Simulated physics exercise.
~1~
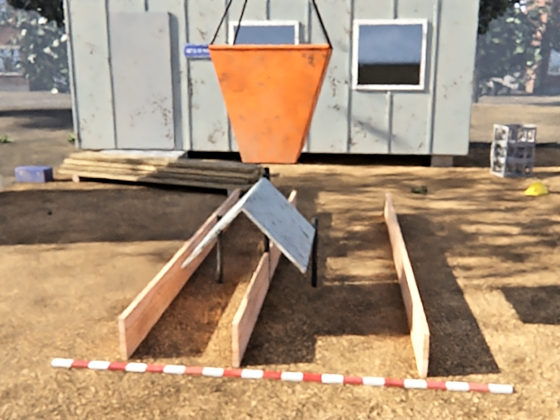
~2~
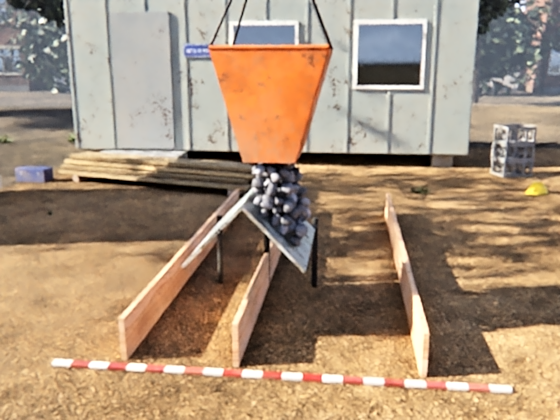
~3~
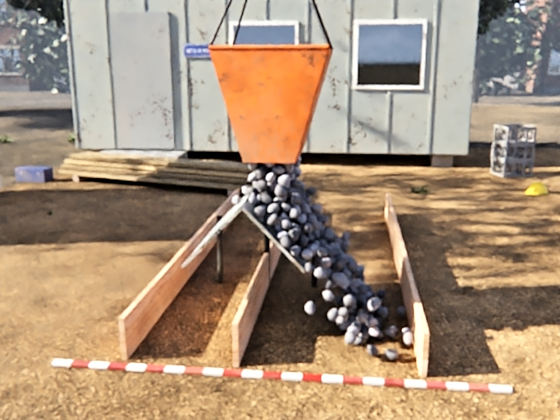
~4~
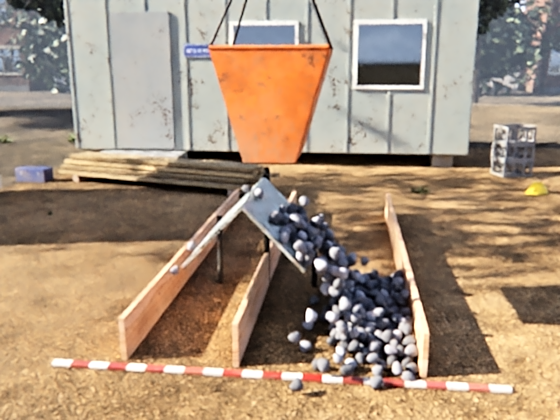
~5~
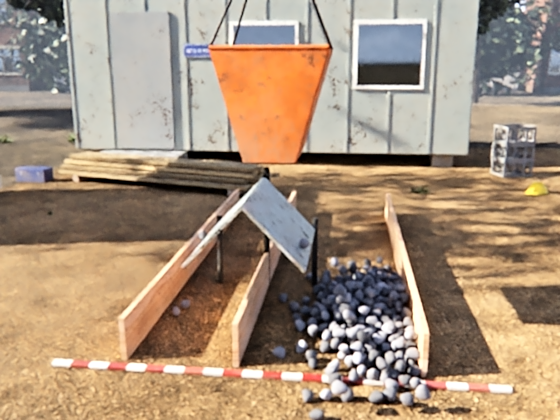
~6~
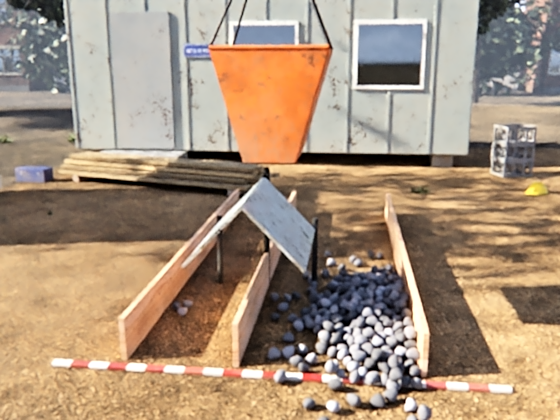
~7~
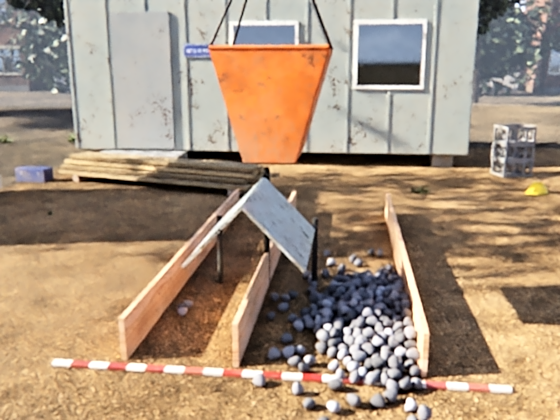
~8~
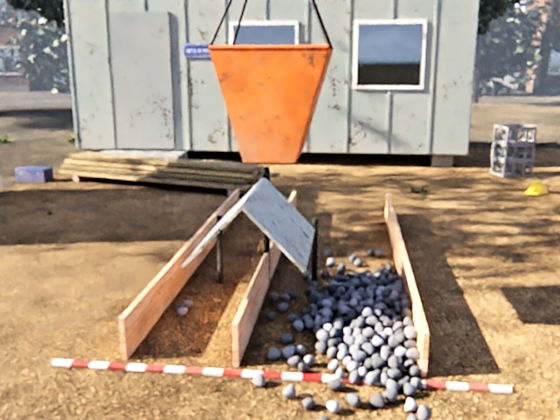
Grey stones dropped from the bottom of a hanging orange skip onto a sloping steel plate, slid down to the right and piled up in the right bay between the planks, with a few spilling out the front and a couple ending up in the left bay.
